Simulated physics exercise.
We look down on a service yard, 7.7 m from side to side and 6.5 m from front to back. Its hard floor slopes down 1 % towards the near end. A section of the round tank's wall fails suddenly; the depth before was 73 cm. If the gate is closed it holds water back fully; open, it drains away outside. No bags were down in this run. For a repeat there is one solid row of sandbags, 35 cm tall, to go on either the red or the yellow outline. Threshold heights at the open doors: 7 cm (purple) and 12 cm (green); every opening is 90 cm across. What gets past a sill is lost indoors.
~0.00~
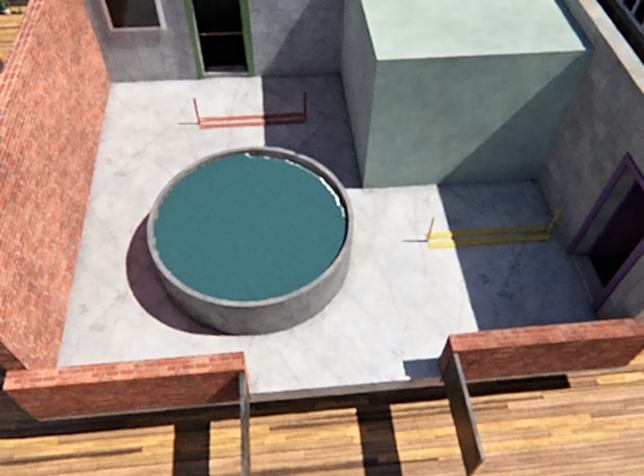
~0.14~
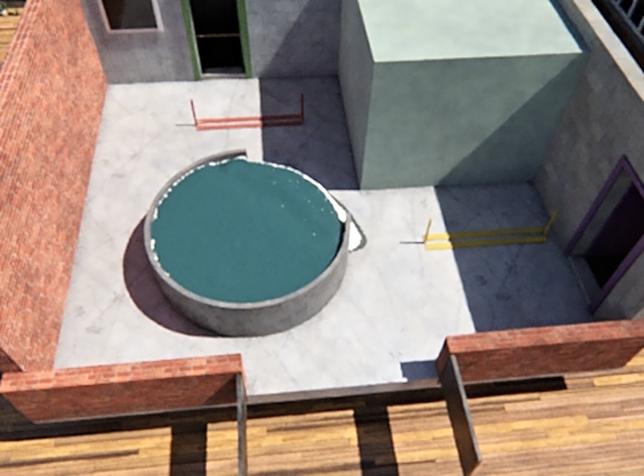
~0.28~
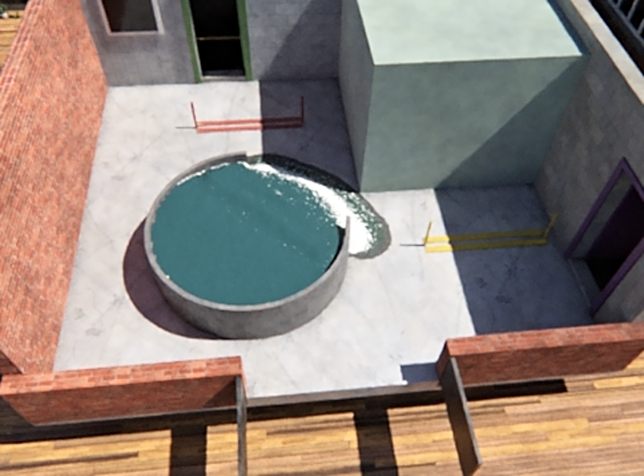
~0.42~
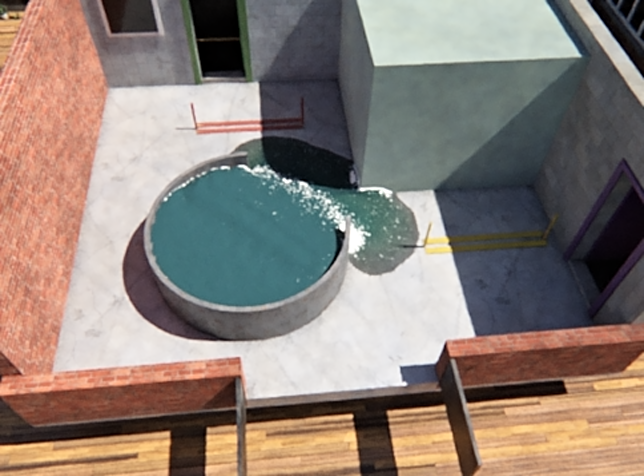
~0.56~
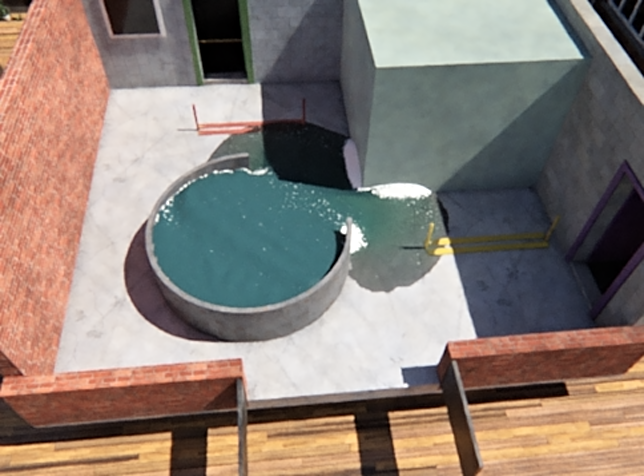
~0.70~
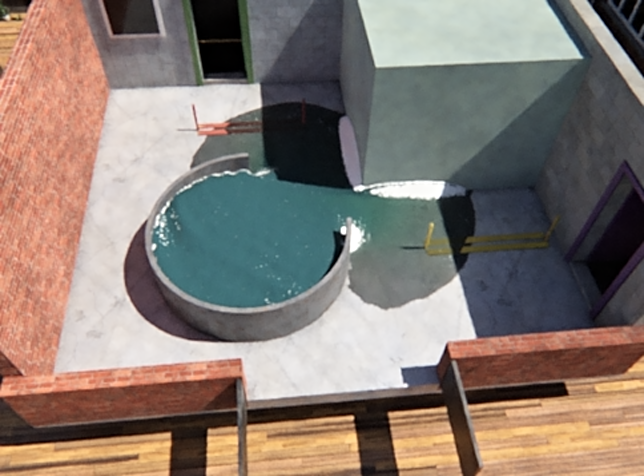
Teal water lies still in a round grey tank, then pours through a gap opening in its far right side, in a walled yard seen from above. Red brick walls stand left and in front, a pale green block at the back right, with red and yellow outlines on the pale floor. Edged with white foam, the water spreads against the block and across both outlines while the view stays essentially fixed.
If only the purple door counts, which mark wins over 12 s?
Choose yellow.
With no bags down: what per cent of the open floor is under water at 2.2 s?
Some 40 per cent of it.
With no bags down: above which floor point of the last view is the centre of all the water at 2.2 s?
Near (308, 202).
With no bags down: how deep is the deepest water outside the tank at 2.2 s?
Up to some 55 cm.
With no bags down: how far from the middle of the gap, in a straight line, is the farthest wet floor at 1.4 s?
Some 4.0 m out.
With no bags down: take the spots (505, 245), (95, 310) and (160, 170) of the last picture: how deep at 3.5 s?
About 8, 0 and 2 cm.
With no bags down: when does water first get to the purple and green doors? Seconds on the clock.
Purple 1.6 s, green 1.2 s.
After 1.4 s water covers 40 % of the floor and is deepest (56 cm) near (335, 84) in the run without bags; in at the purple door, 0 L with no bags, 0 L with the row on red, 0 L on yellow.
After 2.2 s water covers 40 % of the floor and is deepest (55 cm) near (335, 84) in the run without bags; in at the purple door, 1 L with no bags, 2 L with the row on red, 0 L on yellow.
After 3.5 s water covers 65 % of the floor and is deepest (36 cm) near (118, 99) in the run without bags; in at the purple door, 39 L with no bags, 43 L with the row on red, 3 L on yellow.
After 7.0 s water covers 100 % of the floor and is deepest (30 cm) near (59, 350) in the run without bags; in at the purple door, 146 L with no bags, 151 L with the row on red, 4 L on yellow.
After 12.0 s water covers 100 % of the floor and is deepest (20 cm) near (49, 400) in the run without bags; in at the purple door, 201 L with no bags, 211 L with the row on red, 18 L on yellow.
